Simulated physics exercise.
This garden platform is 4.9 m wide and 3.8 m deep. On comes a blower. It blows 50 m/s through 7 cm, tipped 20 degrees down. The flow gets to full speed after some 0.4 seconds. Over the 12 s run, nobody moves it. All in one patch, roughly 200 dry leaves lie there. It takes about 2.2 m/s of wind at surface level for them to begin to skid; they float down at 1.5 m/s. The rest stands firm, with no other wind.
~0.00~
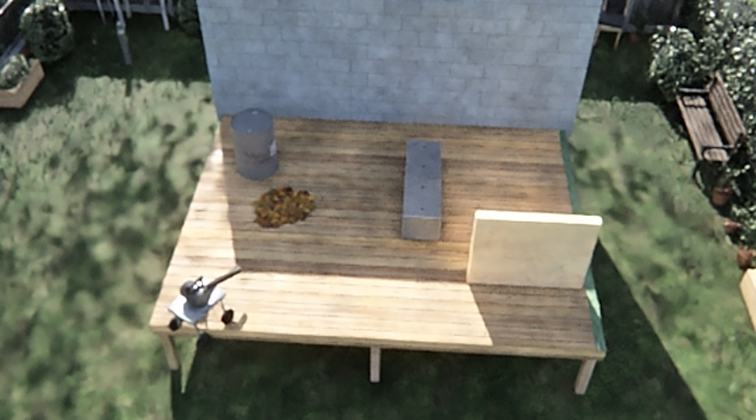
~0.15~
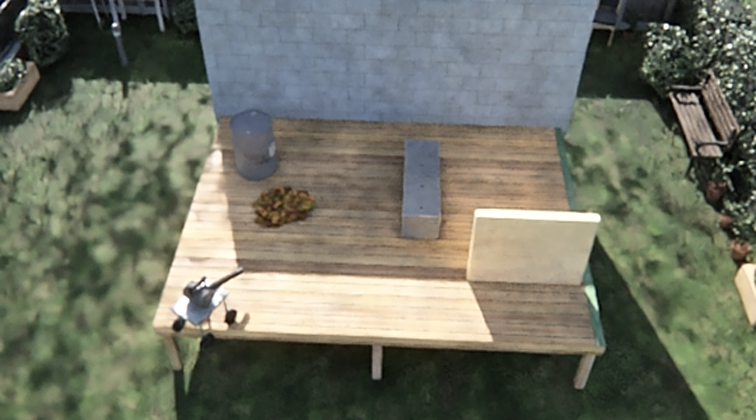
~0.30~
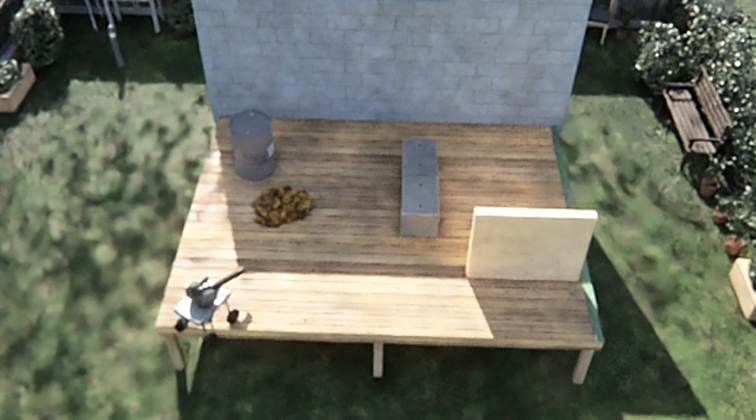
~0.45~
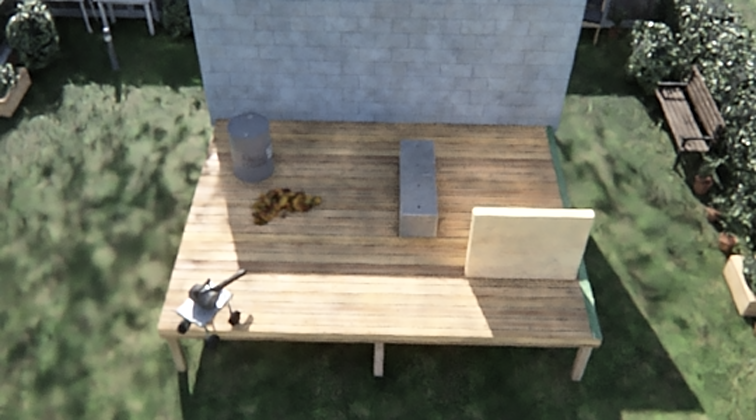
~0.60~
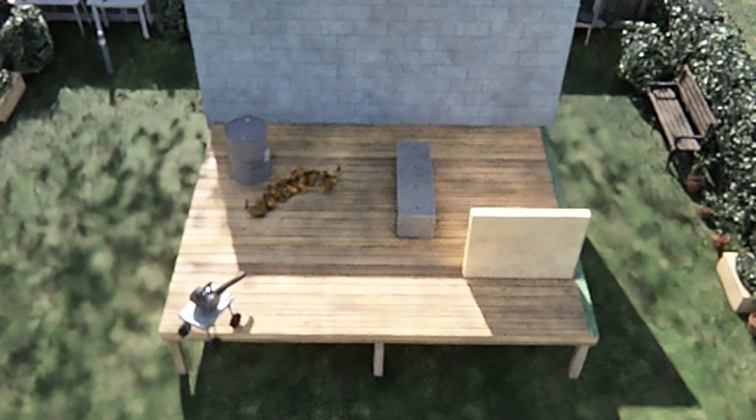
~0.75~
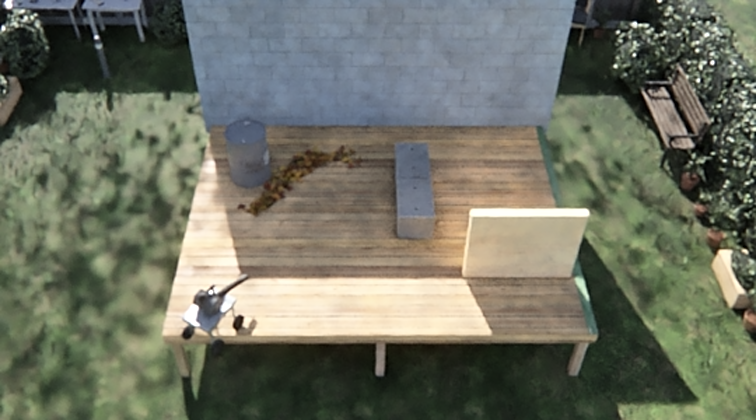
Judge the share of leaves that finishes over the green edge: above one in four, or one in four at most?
The share is one in four at most.
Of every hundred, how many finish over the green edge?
I'd estimate around 10 %.
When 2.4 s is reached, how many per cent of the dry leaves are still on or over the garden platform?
Estimated share: Close to 100 percent.
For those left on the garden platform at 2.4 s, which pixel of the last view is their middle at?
Their middle sits roughly at (312, 125) in the last view.
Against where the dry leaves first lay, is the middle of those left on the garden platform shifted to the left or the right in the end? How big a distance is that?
Net drift: Rightward, close to 0.2 m.
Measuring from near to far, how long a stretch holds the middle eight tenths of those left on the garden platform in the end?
About 1.2 m from near to far.
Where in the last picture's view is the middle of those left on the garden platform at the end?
The middle lands close to (306, 125) in pixels.
After 2.4 s, 56 % are on the move or not yet settled, 0 % are over the green edge; the middle of those still in play is near (312, 125).
After 3.8 s, 50 % are on the move or not yet settled, 1 % are over the green edge; the middle of those still in play is near (311, 124).
After 6.6 s, 42 % are on the move or not yet settled, 4 % are over the green edge; the middle of those still in play is near (308, 125).
After 12.0 s, at the end, 8 % are over the green edge; the middle of those still in play is near (306, 125).
